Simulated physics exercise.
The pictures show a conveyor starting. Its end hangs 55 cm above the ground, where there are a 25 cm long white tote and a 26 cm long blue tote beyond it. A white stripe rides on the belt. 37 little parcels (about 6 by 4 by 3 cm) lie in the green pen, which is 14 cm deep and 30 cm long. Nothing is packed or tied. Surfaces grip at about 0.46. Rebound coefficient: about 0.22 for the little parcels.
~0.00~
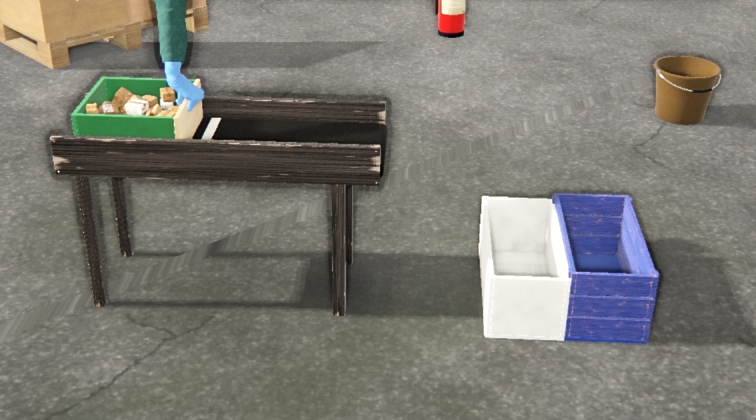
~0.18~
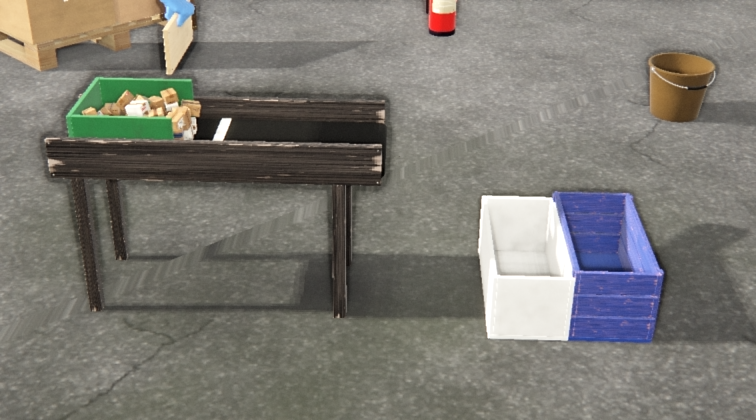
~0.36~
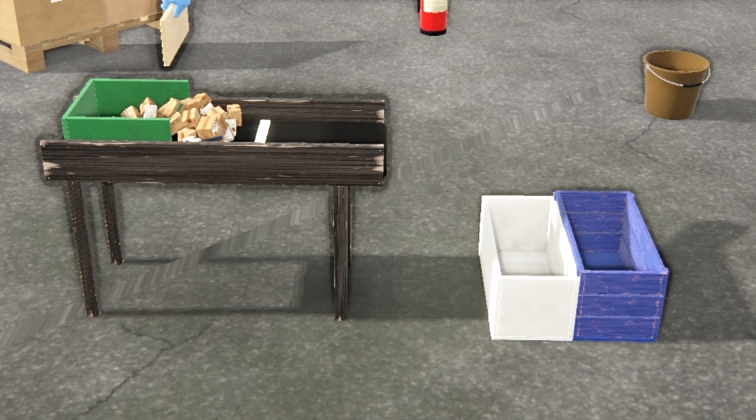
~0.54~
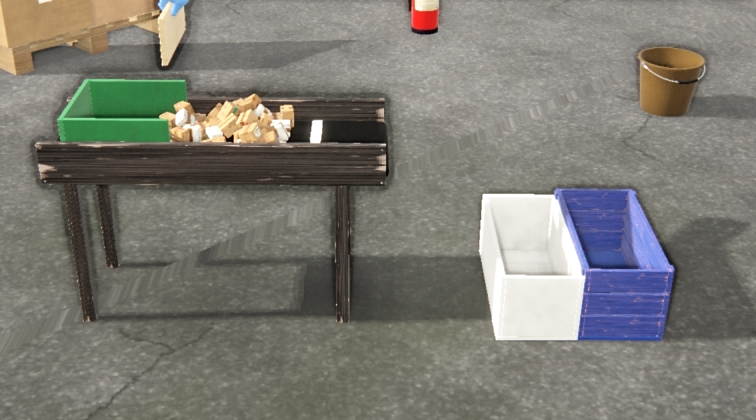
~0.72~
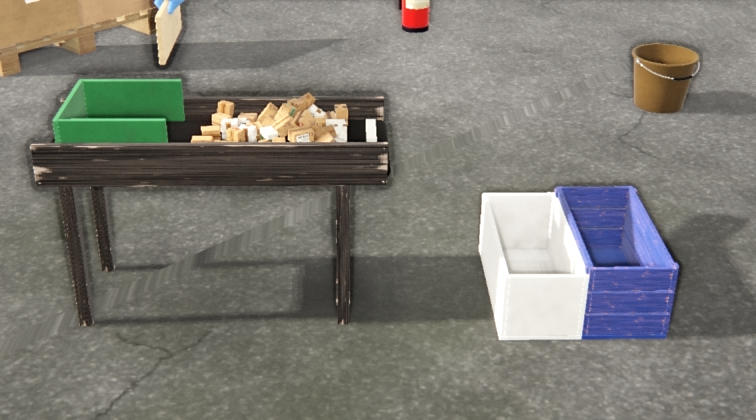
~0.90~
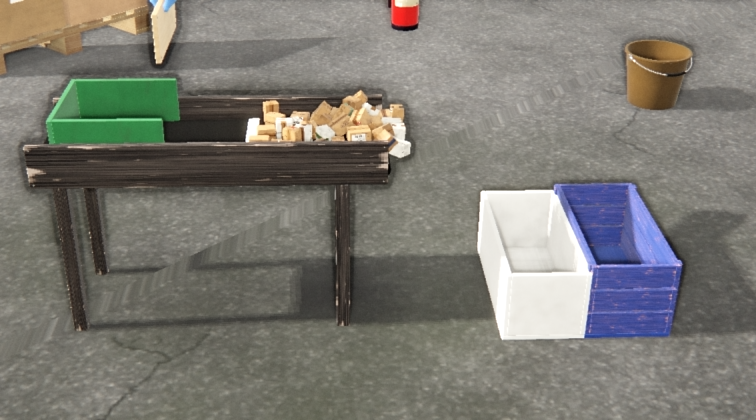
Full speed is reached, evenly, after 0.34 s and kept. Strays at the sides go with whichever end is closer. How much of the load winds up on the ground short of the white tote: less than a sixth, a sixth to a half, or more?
Expect more than half of the load on the ground short of the white tote.
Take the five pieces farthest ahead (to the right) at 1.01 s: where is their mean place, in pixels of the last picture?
At about (430, 153).
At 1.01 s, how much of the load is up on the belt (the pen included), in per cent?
Some 50 per cent.
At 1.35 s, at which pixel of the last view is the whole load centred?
Near (464, 264).
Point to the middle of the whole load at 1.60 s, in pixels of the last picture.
At about (474, 286).
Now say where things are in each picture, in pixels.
In the first picture (each is followed by its nearest rim corner in this view; the camera moves round a little), green pen, (174, 117); blue tote, (653, 276); 0 cm of belt gone by; none out.
Green pen, (172, 118); 5 cm of belt gone by, in the second picture.
Green pen, (170, 119); 18 cm of belt gone by; 17 out, in the third picture.
Green pen, (168, 120); 36 cm of belt gone by; 29 out, in the fourth picture.
Green pen, (165, 120); 53 cm of belt gone by; 37 out, in the fifth picture.
Green pen, (162, 119); blue tote, (676, 265); 70 cm of belt gone by; 37 out, the lowest parcel at (398, 147), in the sixth picture.
After 1.01 s, 19 on the belt and 18 in the air.
After 1.15 s, 10 on the belt and 27 in the air.
After 1.35 s, 16 on the ground short of the white tote and 21 in the air.
Final count (at 1.60 s), 37 on the ground short of the white tote. Asked share, 37 of 37, 100 per cent.
